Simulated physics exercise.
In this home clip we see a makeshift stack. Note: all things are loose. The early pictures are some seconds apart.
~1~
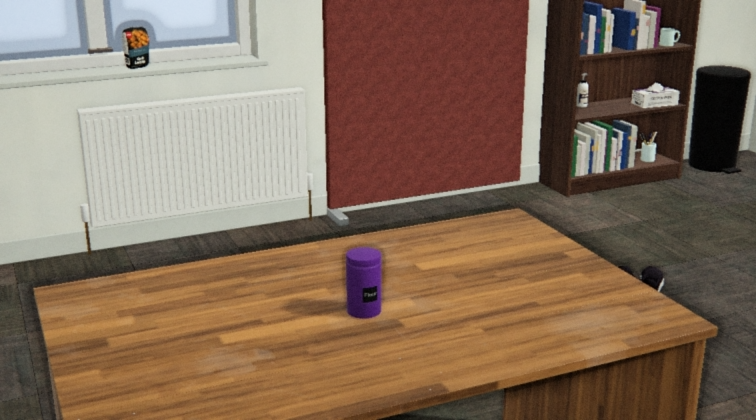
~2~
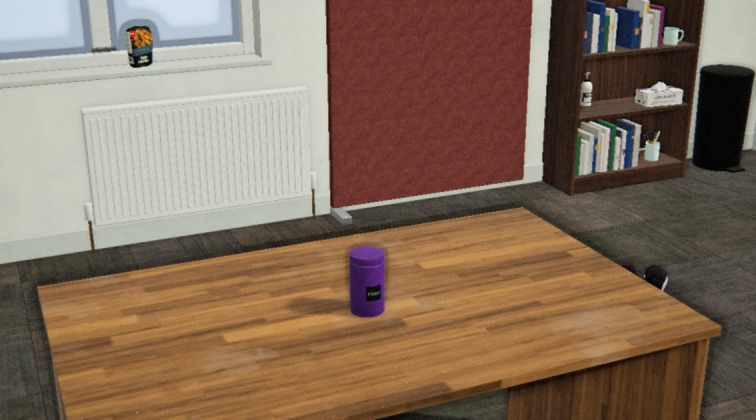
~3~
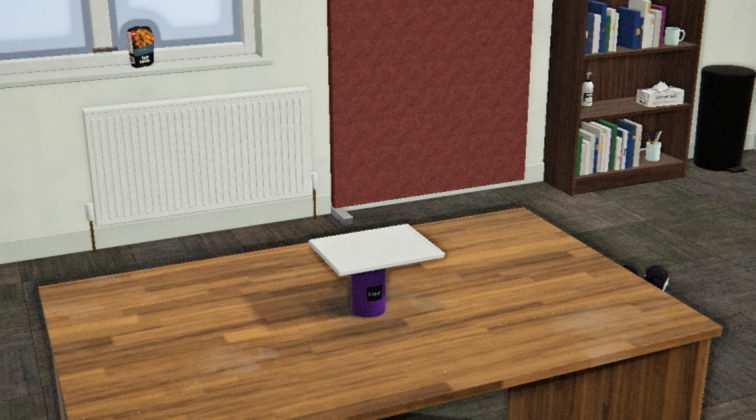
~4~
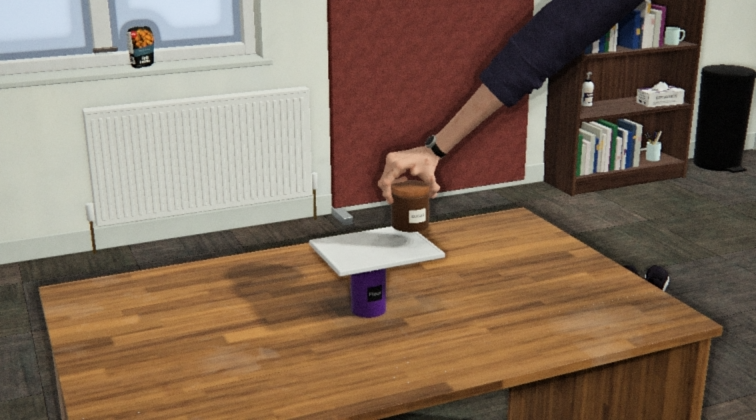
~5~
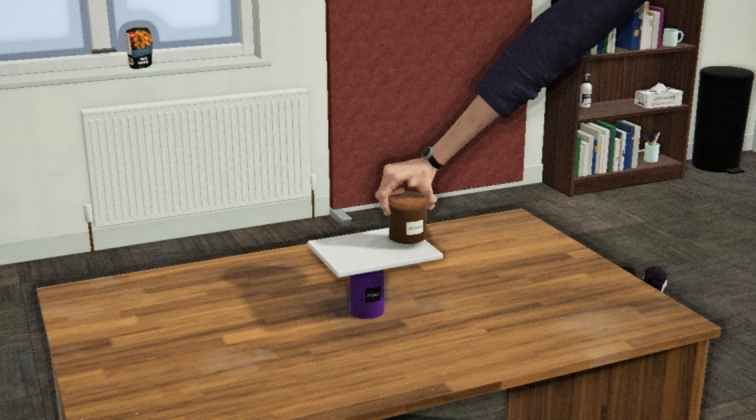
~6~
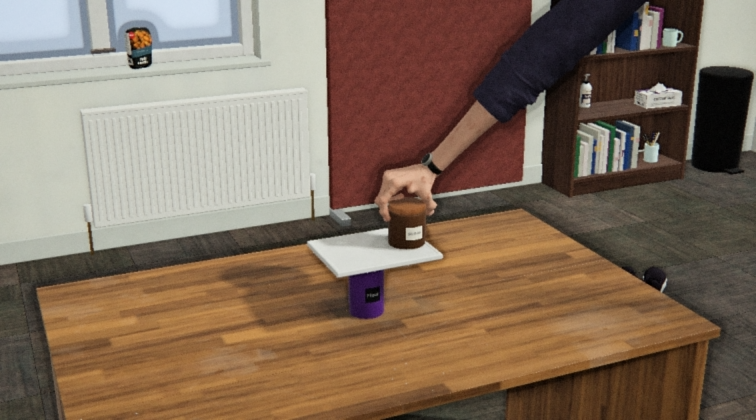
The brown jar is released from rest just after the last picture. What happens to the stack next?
Unstable.
Then, 0.30 s on from there, brown jar now fallen; white lid turned 52° from how it was put.
Then, 0.50 s on from there, white lid now fallen.
Then, 0.90 s on from there, things are still on the move.
In the end, fallen, white lid and brown jar; purple jar unmoved. The stack gives way.
